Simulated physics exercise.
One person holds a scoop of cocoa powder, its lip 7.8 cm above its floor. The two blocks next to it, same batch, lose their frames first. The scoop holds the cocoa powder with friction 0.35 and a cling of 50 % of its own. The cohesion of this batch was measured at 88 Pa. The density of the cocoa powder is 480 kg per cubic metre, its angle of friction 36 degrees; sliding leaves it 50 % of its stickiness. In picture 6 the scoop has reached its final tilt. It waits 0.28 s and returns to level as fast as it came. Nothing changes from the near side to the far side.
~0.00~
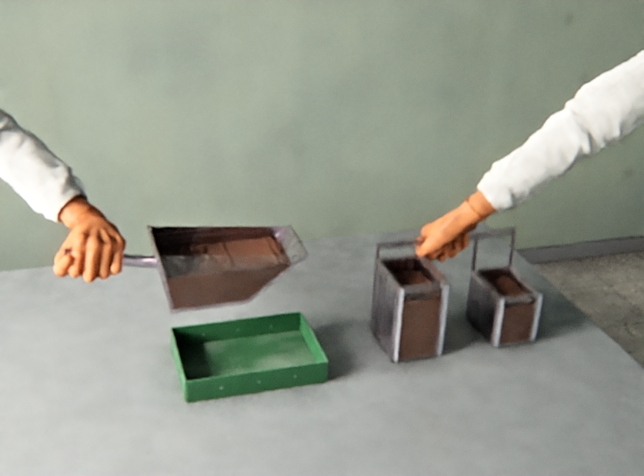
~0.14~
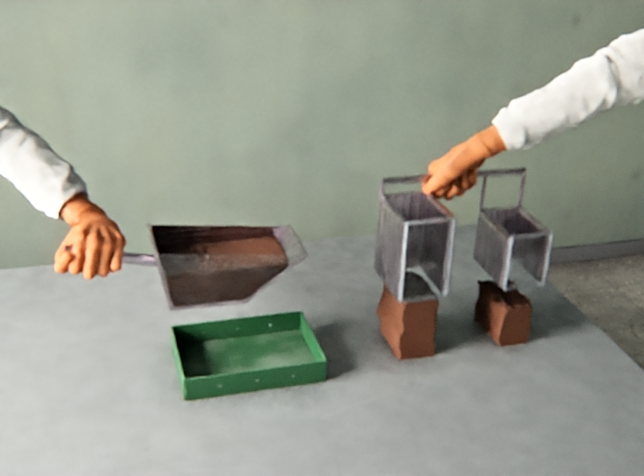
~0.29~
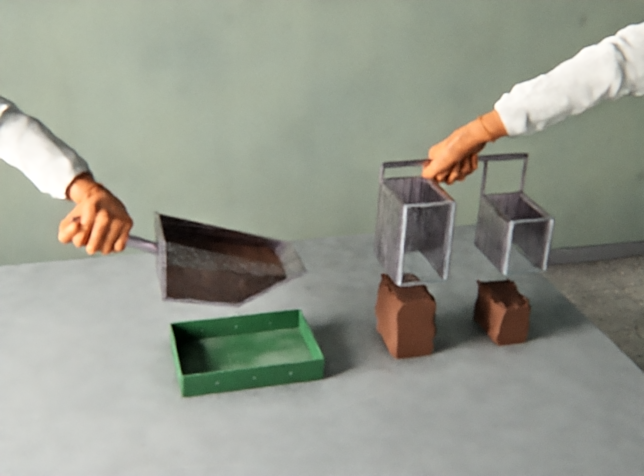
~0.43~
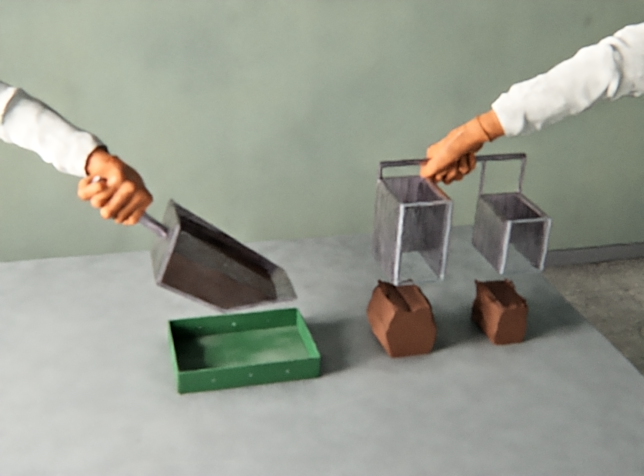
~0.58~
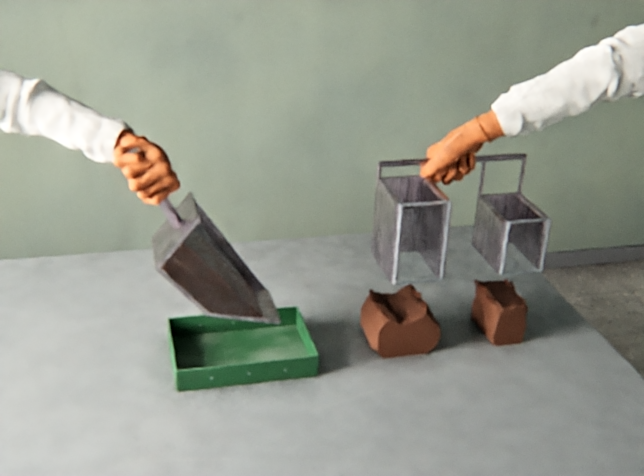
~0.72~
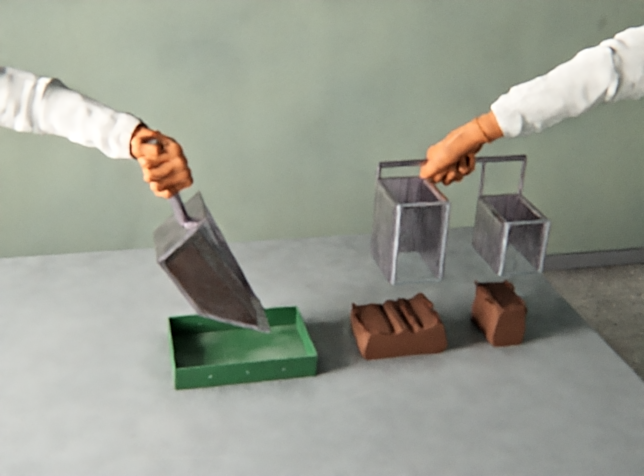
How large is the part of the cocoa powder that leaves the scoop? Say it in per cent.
It comes to some 35 %.
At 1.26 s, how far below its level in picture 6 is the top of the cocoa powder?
Roughly 6.0 cm.
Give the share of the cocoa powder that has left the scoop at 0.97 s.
About 2 %.
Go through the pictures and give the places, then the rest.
In the first frame, lip at (306, 254), tilt 0 degrees; highest point of the cocoa powder at (171, 278); test blocks 13 cm, 8.8 cm high (left to right).
In the second frame, lip at (305, 254), tilt 0 degrees; highest point of the cocoa powder at (166, 276); test blocks 13 cm, 8.7 cm high (left to right).
In the third frame, lip at (305, 270), tilt 12 degrees; highest point of the cocoa powder at (171, 266); test blocks 12 cm, 8.7 cm high (left to right).
In the fourth frame, lip at (296, 296), tilt 32 degrees; highest point of the cocoa powder at (176, 253); test blocks 11 cm, 8.7 cm high (left to right).
In the fifth frame, lip at (280, 321), tilt 50 degrees; highest point of the cocoa powder at (183, 244); test blocks 9.1 cm, 8.7 cm high (left to right).
In the sixth frame, lip at (269, 330), tilt 59 degrees; highest point of the cocoa powder at (190, 245); test blocks 6.7 cm, 8.7 cm high (left to right).
By 0.97 s, the scoop is at 59 degrees and 2 % has left it.
By 1.26 s, the scoop is at 36 degrees and 35 % has left it.
By 1.55 s, the scoop is at 2 degrees and 35 % has left it.
By 1.83 s, the scoop is at 0 degrees and 35 % has left it.
By 1.94 s, at the end, the scoop is at 0 degrees and 35 % has left it.
